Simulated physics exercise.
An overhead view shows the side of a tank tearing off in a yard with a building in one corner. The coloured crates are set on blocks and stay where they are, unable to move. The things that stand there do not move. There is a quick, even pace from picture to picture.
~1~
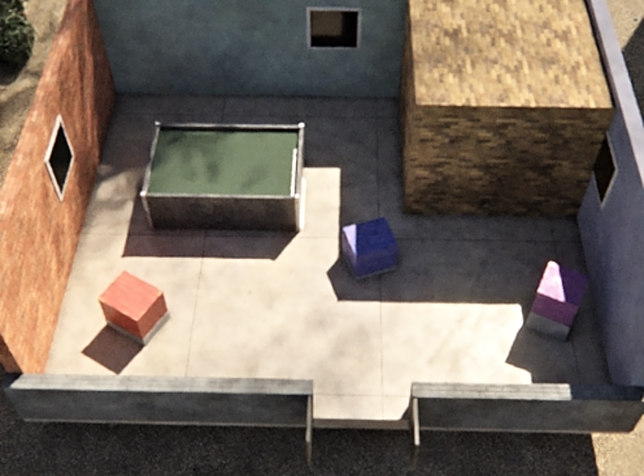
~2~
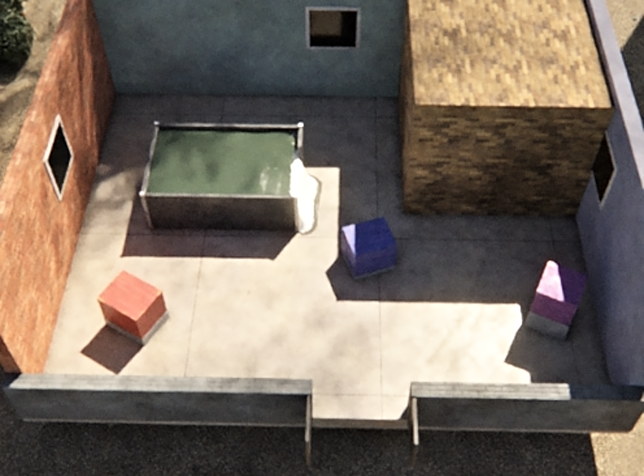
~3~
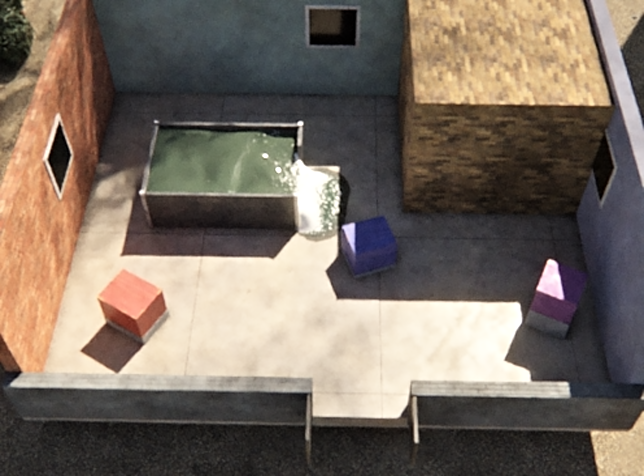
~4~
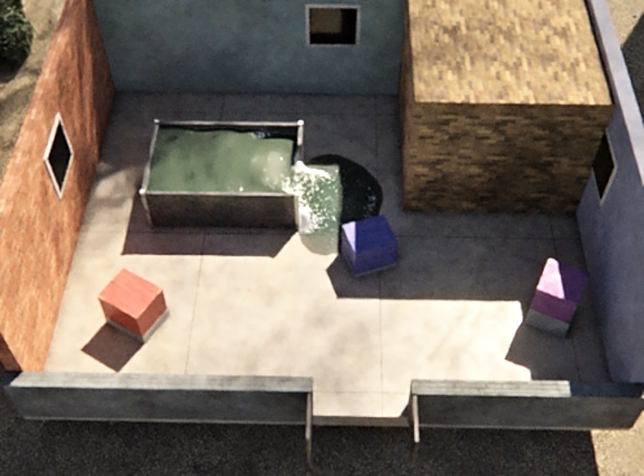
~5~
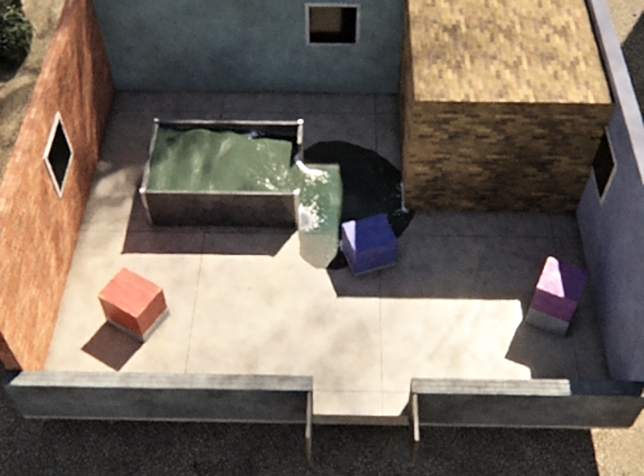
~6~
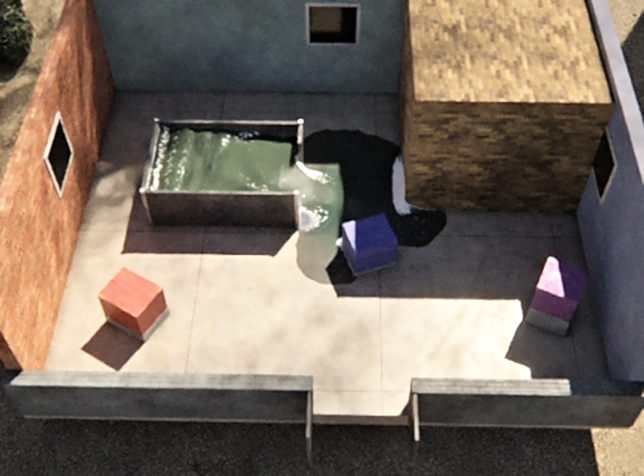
Green water pours from the tank's right side and spreads past the blue block.
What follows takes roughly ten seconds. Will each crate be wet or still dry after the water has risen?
My prediction: The blue crate ends up with water on it; the red crate ends up clear of the water; the purple crate ends up clear of the water.
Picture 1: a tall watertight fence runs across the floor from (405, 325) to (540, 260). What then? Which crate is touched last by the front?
My answer: The one in red.
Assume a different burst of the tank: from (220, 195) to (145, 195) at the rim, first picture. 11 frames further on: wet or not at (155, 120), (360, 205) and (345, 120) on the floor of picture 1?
Place one: Spared by the leak. Place two: Spared by the leak. Place three: Spared by the leak.
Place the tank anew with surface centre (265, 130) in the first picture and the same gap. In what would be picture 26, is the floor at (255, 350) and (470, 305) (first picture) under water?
The first spot is not reached, while the second is wetted.
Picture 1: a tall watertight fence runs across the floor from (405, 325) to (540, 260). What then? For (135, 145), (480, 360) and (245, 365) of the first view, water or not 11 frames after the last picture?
As listed: Free of water, dry, not flooded.
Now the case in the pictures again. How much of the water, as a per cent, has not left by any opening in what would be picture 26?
Some 98 per cent.
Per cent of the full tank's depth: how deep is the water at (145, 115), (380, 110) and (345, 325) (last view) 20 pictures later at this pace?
Estimated readings in sequence: 0, 20, 2 percent.
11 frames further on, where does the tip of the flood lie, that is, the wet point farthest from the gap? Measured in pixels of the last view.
About (594, 351).
A moment on, water covers 20 % of the floor; the blue crate water round its plinth, the red crate not reached, the purple crate not reached.
Next, water covers 35 % of the floor; the blue crate water round its plinth, the red crate not reached, the purple crate water round its plinth.
Then, water covers 60 % of the floor; the blue crate water round its plinth, the red crate not reached, the purple crate water round its plinth.
Later, water covers 75 % of the floor; the blue crate water round its plinth, the red crate water round its plinth, the purple crate water round its plinth.
In the end, water covers 100 % of the floor; the blue crate was topped, the red crate stayed above the water, the purple crate stayed above the water.
